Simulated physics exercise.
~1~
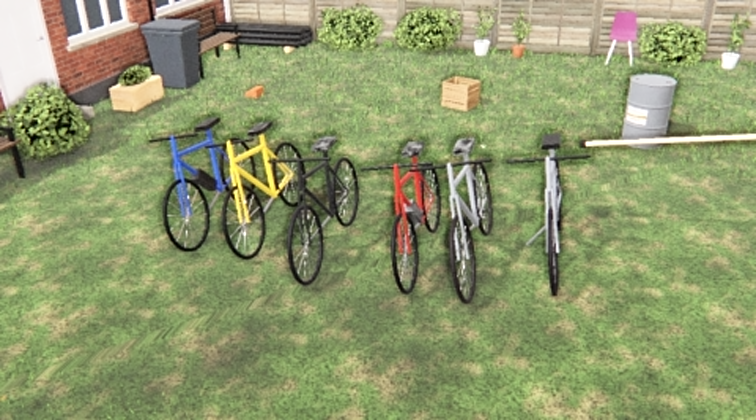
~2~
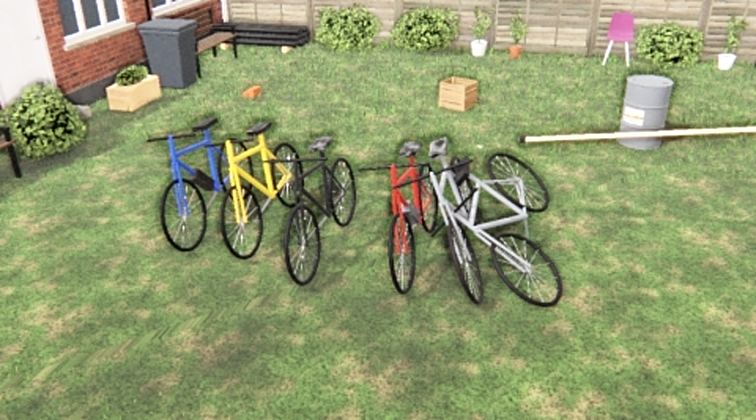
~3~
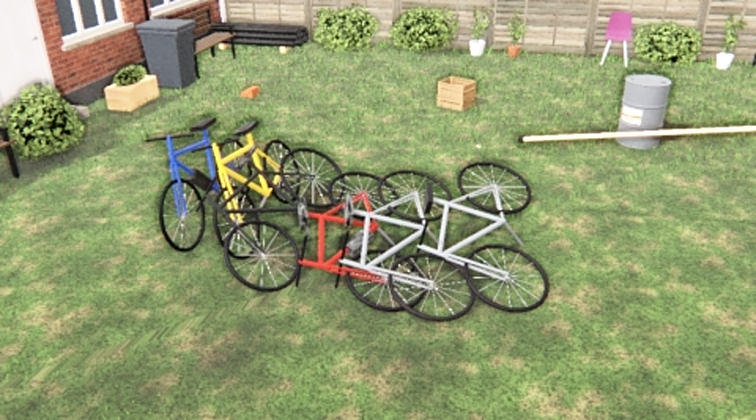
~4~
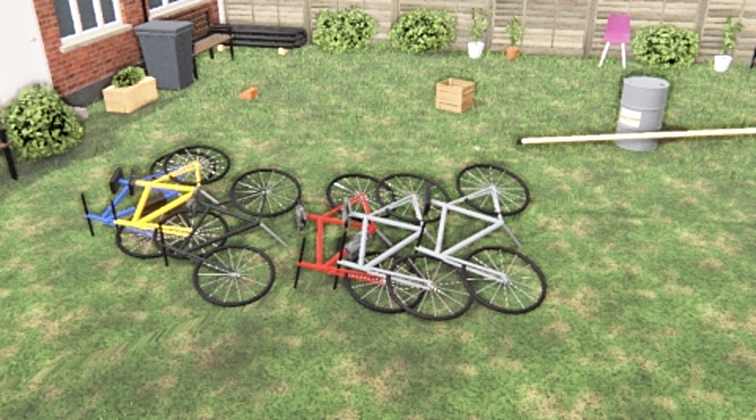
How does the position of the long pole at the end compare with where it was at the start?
The pole ends up a little further left than where it began, with its tip reaching further out past the grey barrel.
